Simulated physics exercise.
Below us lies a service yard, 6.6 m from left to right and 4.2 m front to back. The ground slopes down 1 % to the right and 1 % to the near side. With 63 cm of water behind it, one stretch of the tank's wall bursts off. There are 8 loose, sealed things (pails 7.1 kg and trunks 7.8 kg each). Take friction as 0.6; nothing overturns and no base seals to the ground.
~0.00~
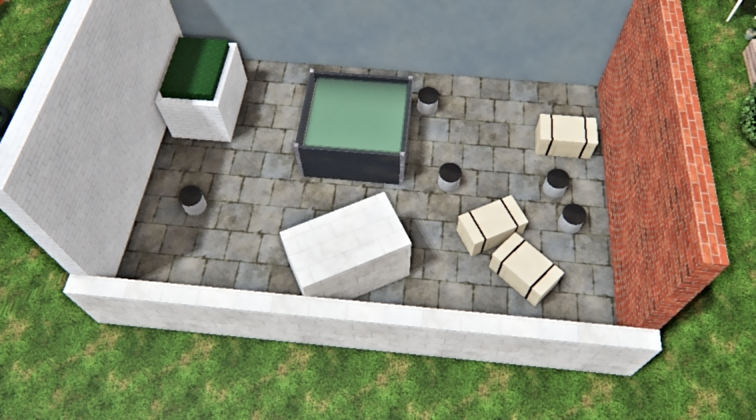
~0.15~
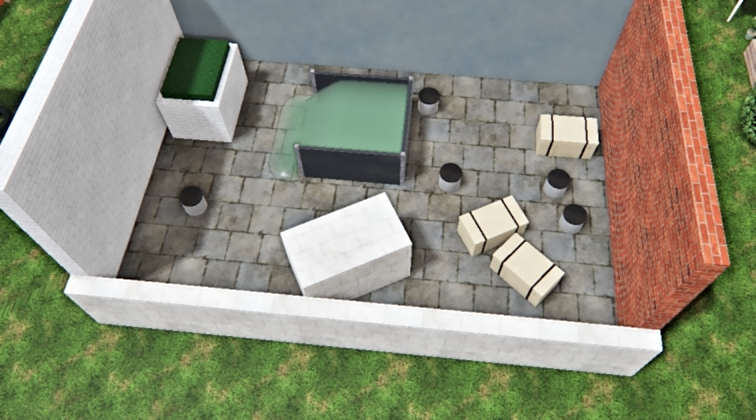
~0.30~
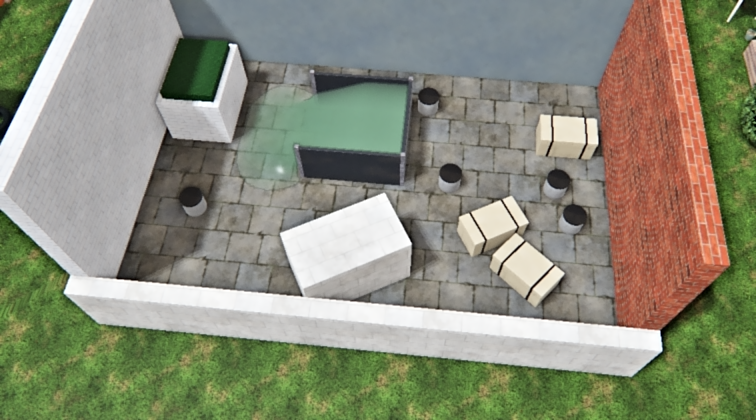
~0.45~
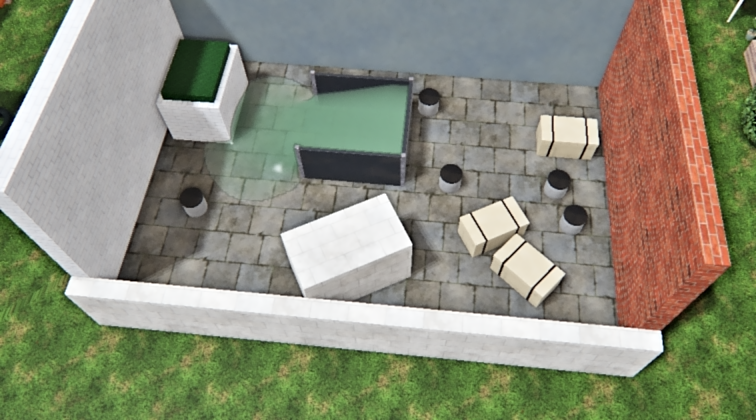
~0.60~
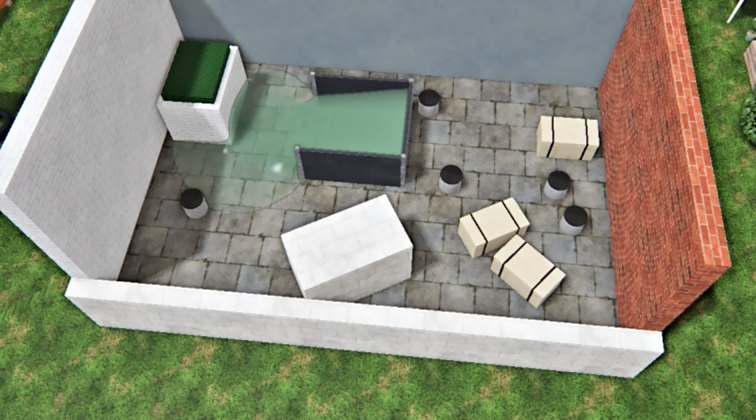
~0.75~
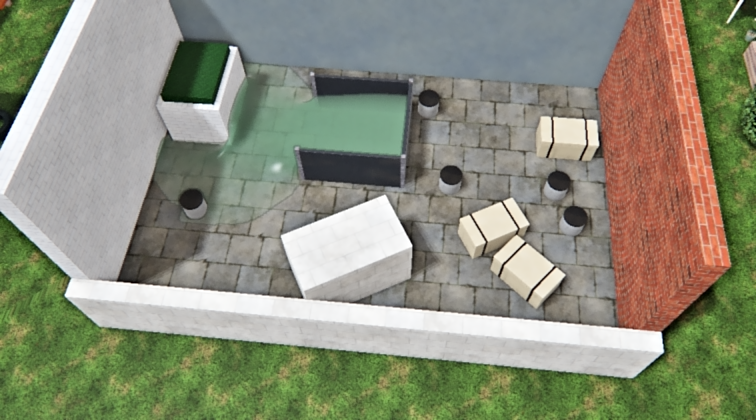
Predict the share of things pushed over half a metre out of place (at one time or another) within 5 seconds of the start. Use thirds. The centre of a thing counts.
It is not even a third.
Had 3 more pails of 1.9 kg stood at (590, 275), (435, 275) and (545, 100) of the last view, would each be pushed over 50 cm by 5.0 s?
In turn: Short of it, less, past it.
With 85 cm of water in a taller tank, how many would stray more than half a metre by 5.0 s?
In that case 2 of them.
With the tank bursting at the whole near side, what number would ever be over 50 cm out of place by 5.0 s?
In that case 4 of them.
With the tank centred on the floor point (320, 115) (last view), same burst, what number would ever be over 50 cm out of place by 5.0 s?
Then 1.
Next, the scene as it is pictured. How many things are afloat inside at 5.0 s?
0 of them.
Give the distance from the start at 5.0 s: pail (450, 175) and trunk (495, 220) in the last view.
In that order: 0 cm, 0 cm.
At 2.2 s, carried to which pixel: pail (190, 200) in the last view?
Near (142, 278).
After 1.1 s 0 of 8 are over 50 cm from their spots; 0 afloat.
After 2.2 s 1 of 8 are over 50 cm from their spots; 1 afloat.
After 3.5 s 1 of 8 are over 50 cm from their spots; 1 afloat.
After 5.0 s 1 of 8 are over 50 cm from their spots, and 1 have been at some point; 0 afloat.
